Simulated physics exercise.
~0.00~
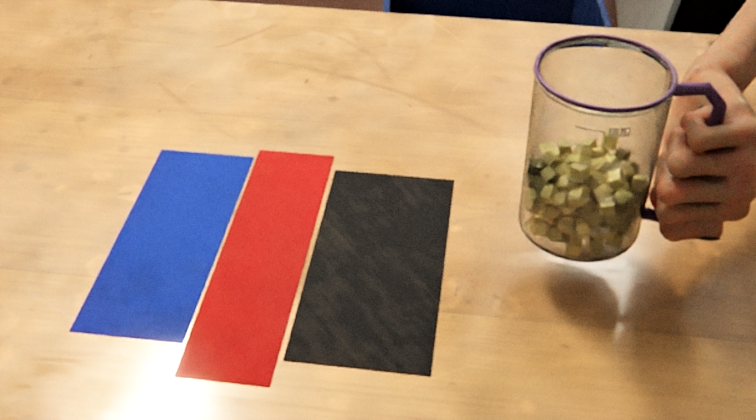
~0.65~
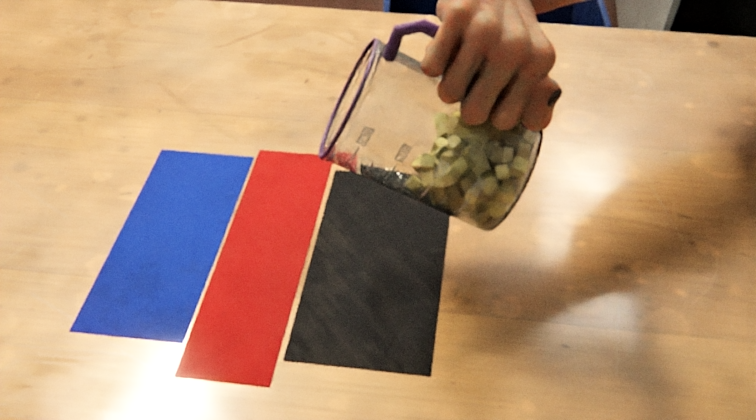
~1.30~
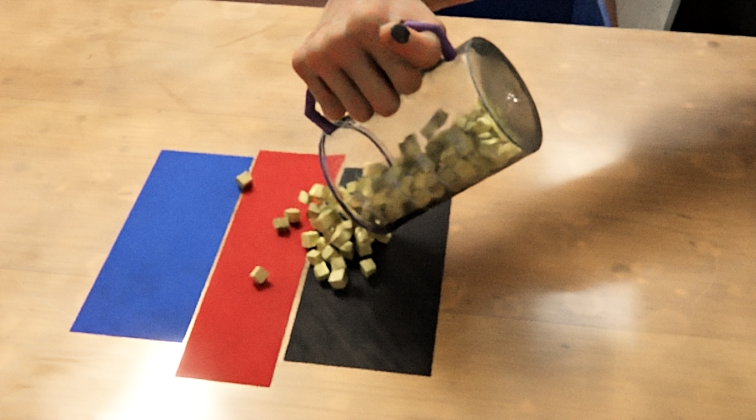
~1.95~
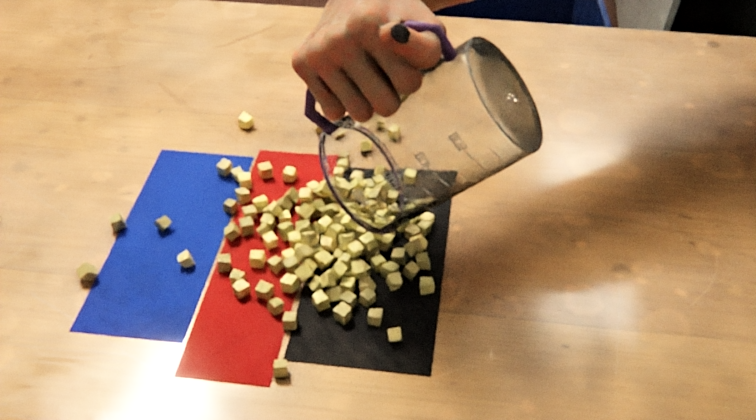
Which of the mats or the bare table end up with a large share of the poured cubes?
The black mat and the red mat each end up with a large share of the cubes, while the blue mat and the bare table get only a few.
